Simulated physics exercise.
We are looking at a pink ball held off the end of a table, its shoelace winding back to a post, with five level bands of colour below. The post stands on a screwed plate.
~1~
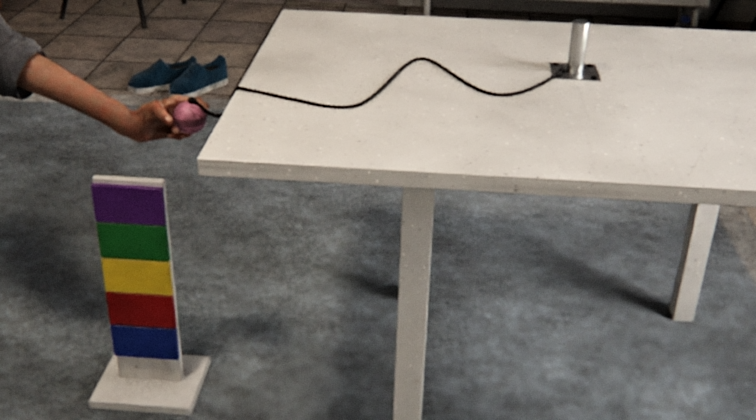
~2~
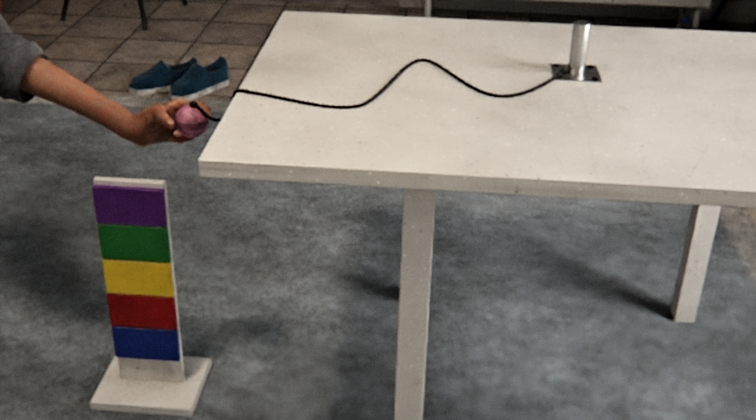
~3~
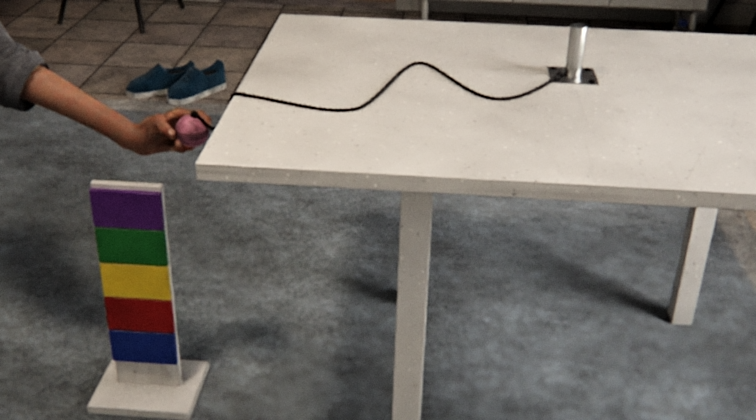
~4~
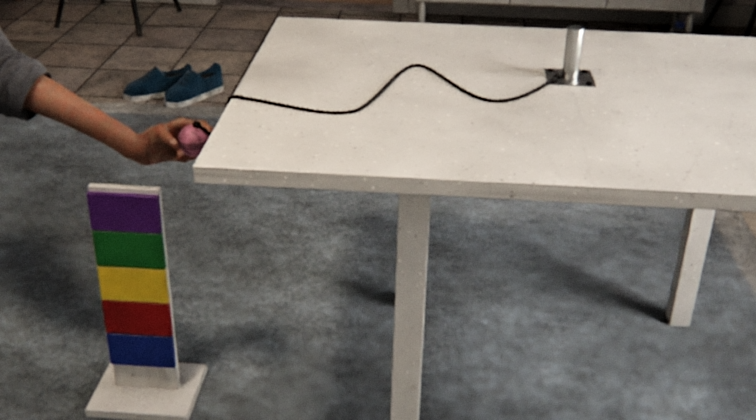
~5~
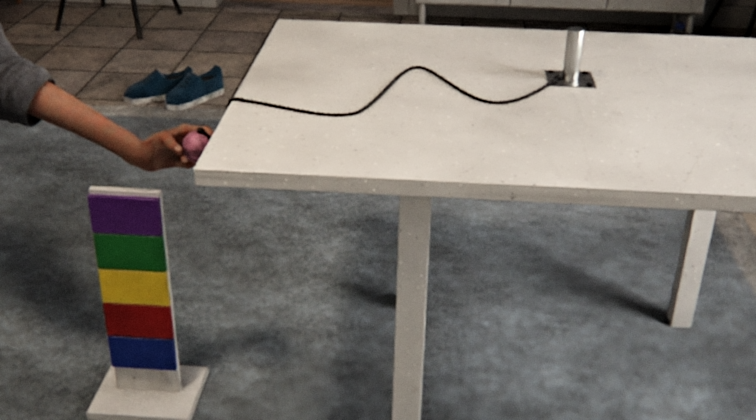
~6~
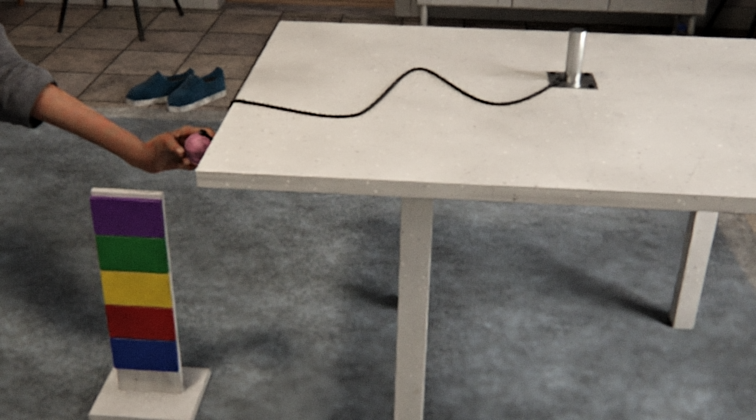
A hand reaching in from the left holds a pink ball just off the near left corner of a white table, seen from slightly above in a room with grey flooring and tiles behind. A black shoelace winds across the tabletop to a metal post, while a stand below shows purple, green, yellow, red and blue bands. The hand lowers the ball slightly, and the view shifts very little.
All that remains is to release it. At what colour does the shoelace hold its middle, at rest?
The shoelace holds its middle at red.
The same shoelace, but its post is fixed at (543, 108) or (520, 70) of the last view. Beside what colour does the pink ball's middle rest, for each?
Taking them in turn: Blue; blue.
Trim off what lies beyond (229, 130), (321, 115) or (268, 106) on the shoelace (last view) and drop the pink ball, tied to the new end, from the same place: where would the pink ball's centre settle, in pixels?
In that order: (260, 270), (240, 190) and (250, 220).
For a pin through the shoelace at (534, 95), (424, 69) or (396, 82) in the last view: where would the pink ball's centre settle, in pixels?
About (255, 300), (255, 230) and (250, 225).
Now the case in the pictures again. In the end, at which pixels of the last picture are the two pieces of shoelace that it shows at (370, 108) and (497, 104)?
The first at (243, 118), the second at (458, 81).
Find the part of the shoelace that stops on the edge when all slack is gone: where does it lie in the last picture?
That spot is around (381, 98).
Soon after, ball near (270, 296); level with red.
After that, ball near (257, 317); level with red.
In the end, ball near (257, 315); level with red. At red.
